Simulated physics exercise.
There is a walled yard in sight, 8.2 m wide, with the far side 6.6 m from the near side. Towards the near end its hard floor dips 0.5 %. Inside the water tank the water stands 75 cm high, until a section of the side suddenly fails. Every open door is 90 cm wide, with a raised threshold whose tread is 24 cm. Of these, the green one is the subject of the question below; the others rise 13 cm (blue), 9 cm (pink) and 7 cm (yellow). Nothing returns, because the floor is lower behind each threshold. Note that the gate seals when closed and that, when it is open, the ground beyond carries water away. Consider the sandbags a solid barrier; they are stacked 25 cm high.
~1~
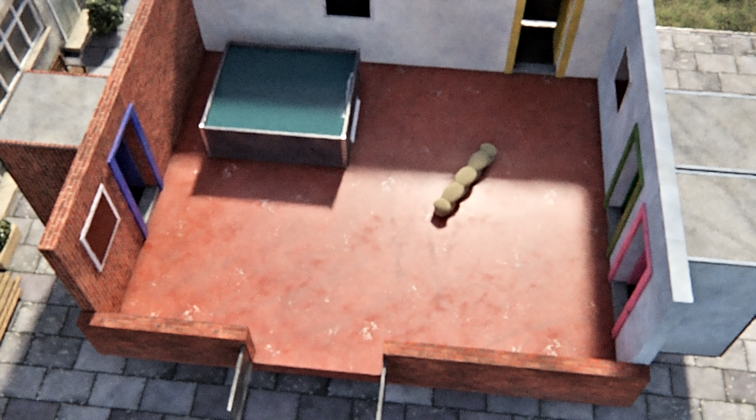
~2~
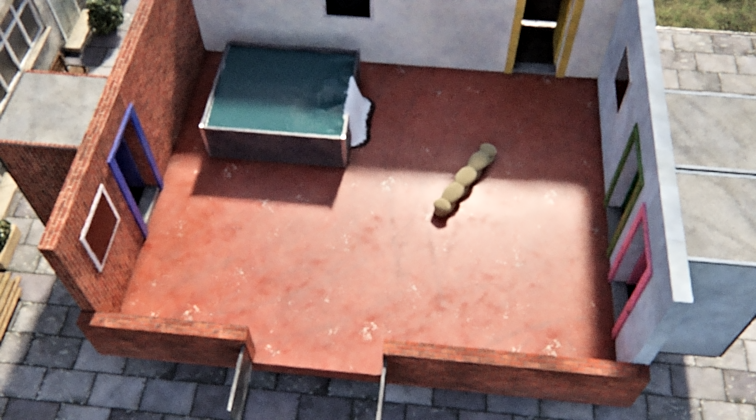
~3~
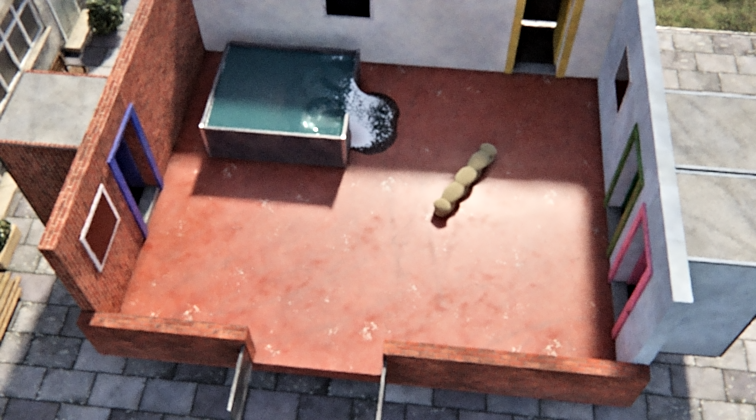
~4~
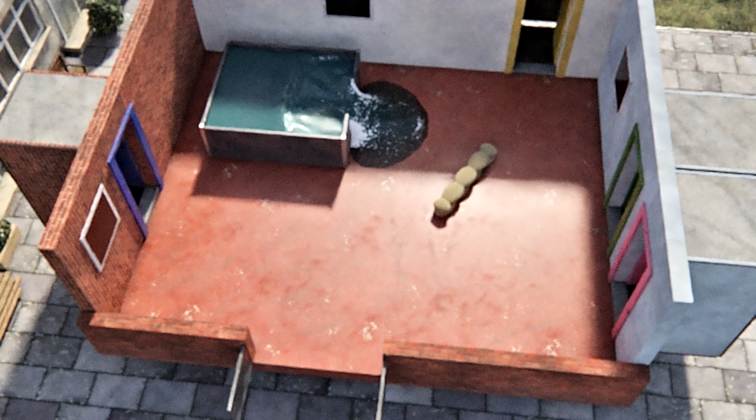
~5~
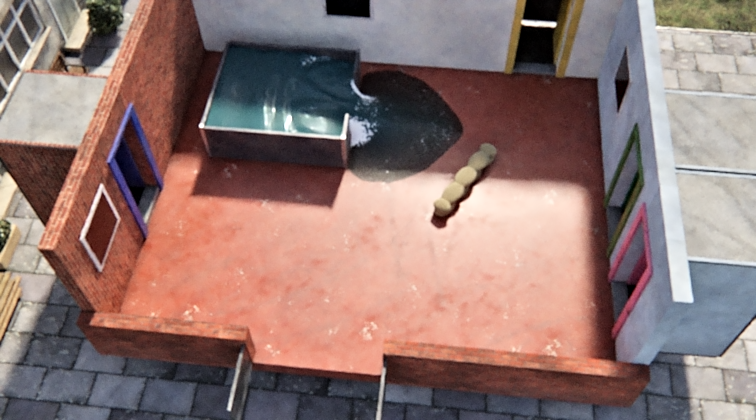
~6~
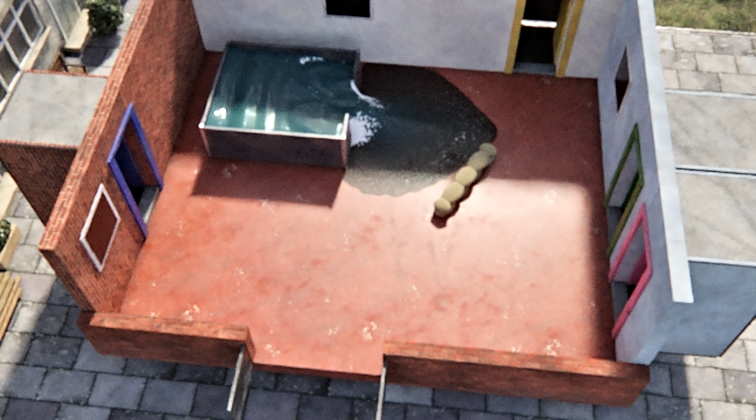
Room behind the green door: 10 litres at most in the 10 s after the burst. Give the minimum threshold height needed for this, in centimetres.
Roughly 6 centimetres.
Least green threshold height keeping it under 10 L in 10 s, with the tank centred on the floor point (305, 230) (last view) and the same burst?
Roughly 22 cm is needed.
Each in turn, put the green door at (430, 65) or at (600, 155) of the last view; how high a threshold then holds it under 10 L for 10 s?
Roughly 12.5 and 20 cm.
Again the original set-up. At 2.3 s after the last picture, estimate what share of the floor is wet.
Roughly 45 percent of the floor is wet.
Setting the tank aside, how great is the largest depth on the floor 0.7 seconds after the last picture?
About 47 cm.
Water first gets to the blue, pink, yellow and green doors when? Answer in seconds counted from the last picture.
The blue door at 8.5 s, the pink door at 2.8 s, the yellow door at 0.6 s, the green door at 1.6 s.
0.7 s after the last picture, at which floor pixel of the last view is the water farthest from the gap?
The farthest wet point sits near (595, 108) in the last view.
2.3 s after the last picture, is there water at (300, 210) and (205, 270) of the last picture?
Note: Point one not yet reached; point two not yet reached.
Then, 0.7 s after the last picture water covers 25 % of the floor, deepest (47 cm) near (356, 125); it has not reached the green door.
Then, 2.3 s after the last picture water covers 45 % of the floor, deepest (42 cm) near (586, 101); 4 cm at the green door, 0 litres in over its 10 cm threshold.
Then, 9.3 s after the last picture water covers 85 % of the floor, deepest (13 cm) near (555, 378); 7 cm at the green door, 0 litres in over its 10 cm threshold.
At the green door as built, the water peaked near 10 cm, 3.5 s after the last picture.
Run again over the same 10 s with other heights there, 17 litres in over 5 cm, 4 litres over 7 cm. The limit of 10 litres is kept from about 6 cm up.
